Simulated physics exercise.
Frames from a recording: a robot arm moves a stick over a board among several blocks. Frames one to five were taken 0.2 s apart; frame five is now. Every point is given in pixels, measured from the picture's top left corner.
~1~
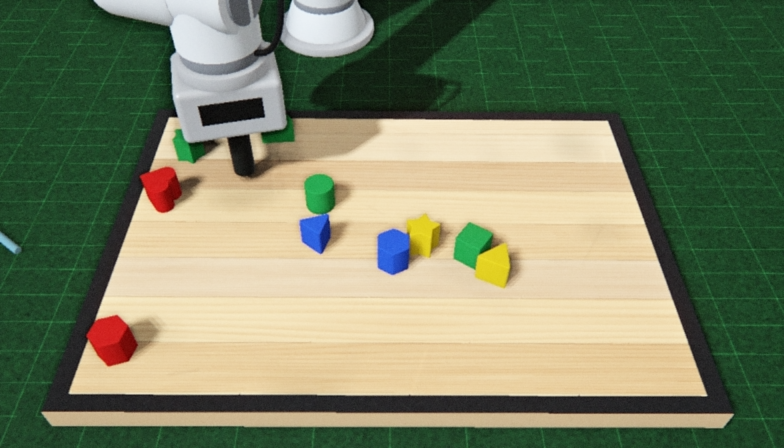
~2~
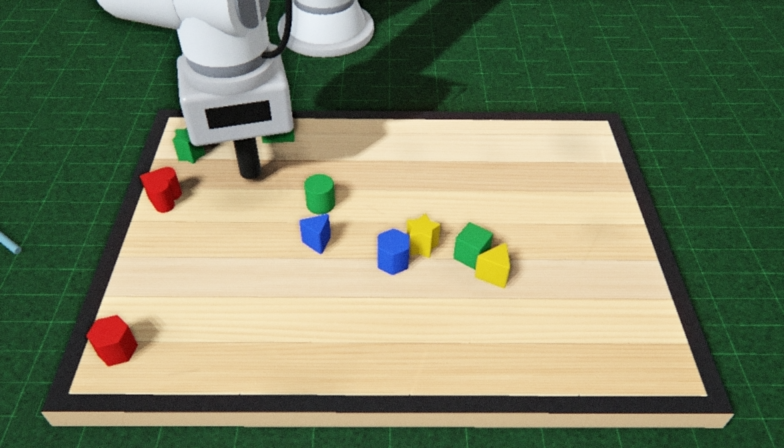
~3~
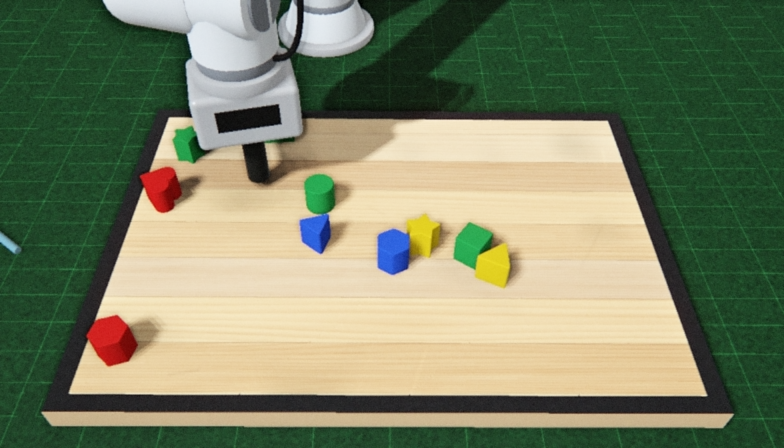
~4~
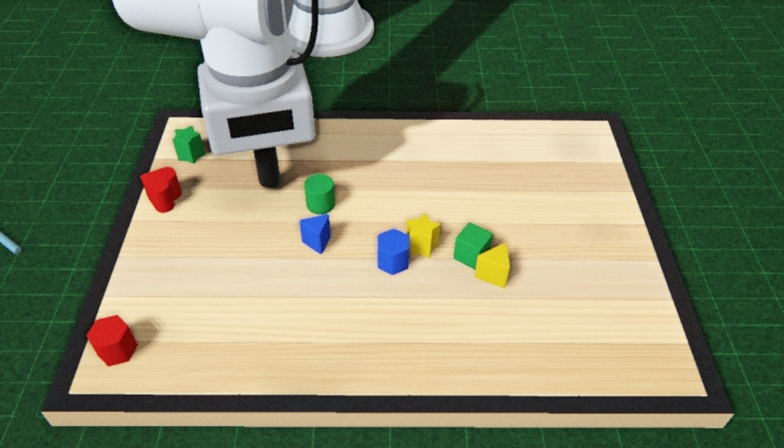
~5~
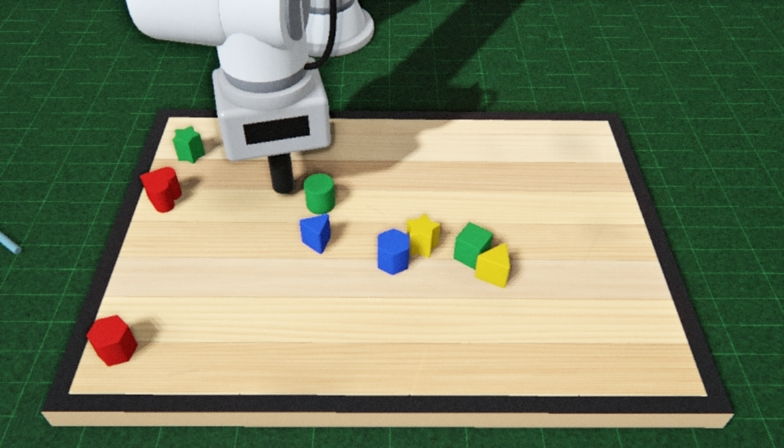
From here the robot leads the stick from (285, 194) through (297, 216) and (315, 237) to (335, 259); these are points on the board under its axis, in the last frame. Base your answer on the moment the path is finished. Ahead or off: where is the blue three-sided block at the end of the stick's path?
My prediction: In front.
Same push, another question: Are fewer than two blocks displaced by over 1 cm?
My answer is yes.
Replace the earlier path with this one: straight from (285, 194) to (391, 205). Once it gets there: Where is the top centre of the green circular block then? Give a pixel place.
By then it is at (359, 199).
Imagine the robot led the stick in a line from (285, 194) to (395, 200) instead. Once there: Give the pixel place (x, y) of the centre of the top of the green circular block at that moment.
The centre of its top face lies at (352, 195).
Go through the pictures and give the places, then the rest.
Stick tip (245, 170); block tops, blue three-sided block (316, 222); green circular block (319, 183), in the first frame.
Stick (251, 172); blocks unchanged, in the second frame.
Stick (259, 176); blocks unchanged, in the third frame.
Stick (270, 181); blocks unchanged, in the fourth frame.
Stick (284, 187); blue three-sided block (316, 222); green circular block (319, 183), in the fifth frame.
The first path, step by step. One third of the way, stick (296, 209); nothing pushed yet.
Two thirds of the way, stick (315, 230); blue three-sided block (321, 230), turned 15° anticlockwise.
At the end, stick (335, 252); blue three-sided block (337, 255); green circular block in place.
